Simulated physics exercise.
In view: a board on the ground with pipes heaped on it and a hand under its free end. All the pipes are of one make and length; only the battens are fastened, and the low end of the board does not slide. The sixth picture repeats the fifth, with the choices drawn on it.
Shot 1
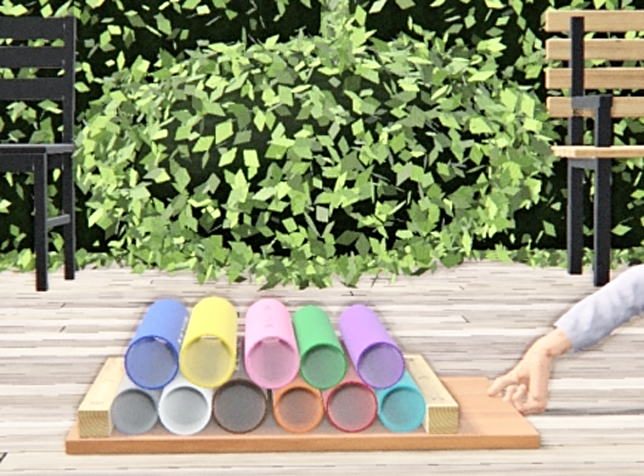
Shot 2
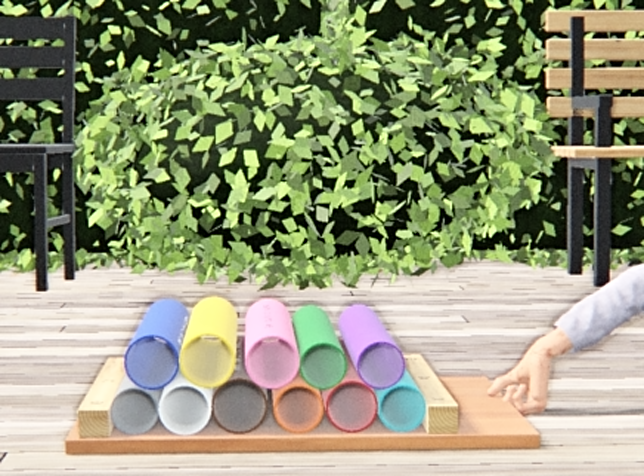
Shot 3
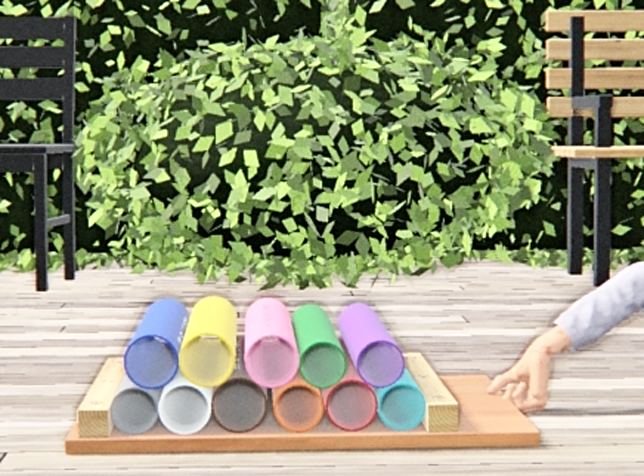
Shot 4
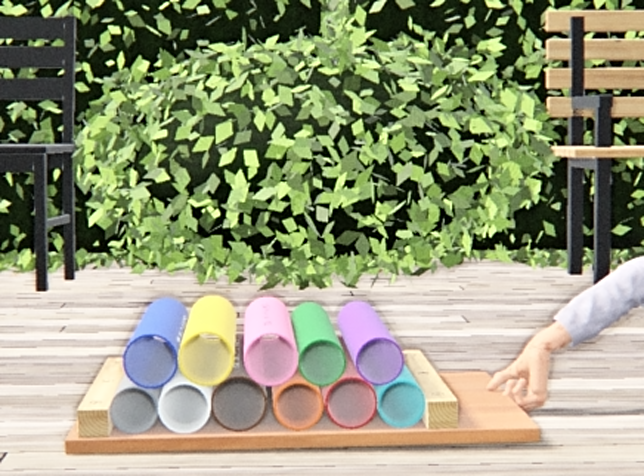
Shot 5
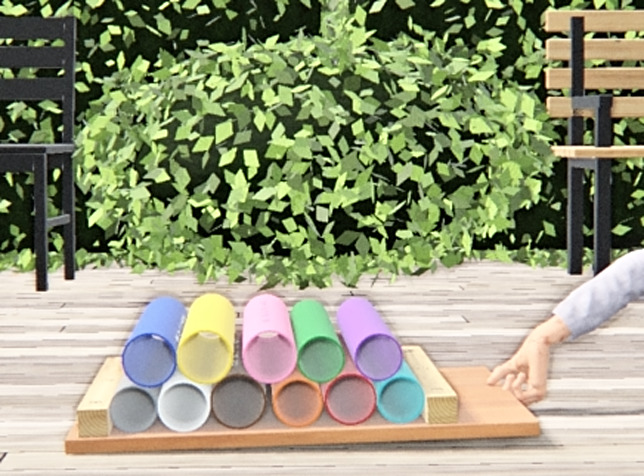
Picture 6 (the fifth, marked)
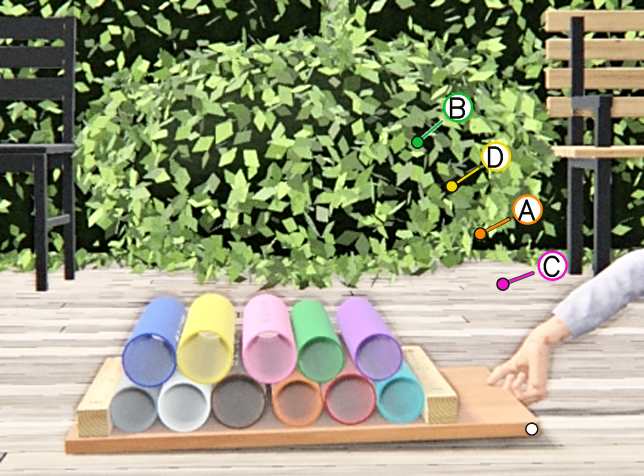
The footage shows colourful pipes stacked in two rows between wooden battens on a board, with a hand at its right end. The hand and board shift very slightly, while the pipes stay in essentially the same arrangement.
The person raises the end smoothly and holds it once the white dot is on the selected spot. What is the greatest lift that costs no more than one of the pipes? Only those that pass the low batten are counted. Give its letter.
The answer is mark C.
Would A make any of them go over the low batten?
Yes.
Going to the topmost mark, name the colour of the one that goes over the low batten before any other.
The blue one.
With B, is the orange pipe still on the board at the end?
Yes.
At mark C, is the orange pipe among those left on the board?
Yes, with C.
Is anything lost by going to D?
Yes, at D.
On the marked copy, A at (480, 234); B at (417, 142); C at (503, 284); D at (452, 186); the white dot at (532, 429).
Taking C. A third of the way, board at 14°.
Two thirds of the way, board at 20°.
When it is over, board at 20°, one over the low batten (blue).
As for the rest, A two over the low batten (yellow, blue); B five over the low batten; D four over the low batten (green, yellow, blue, pink).
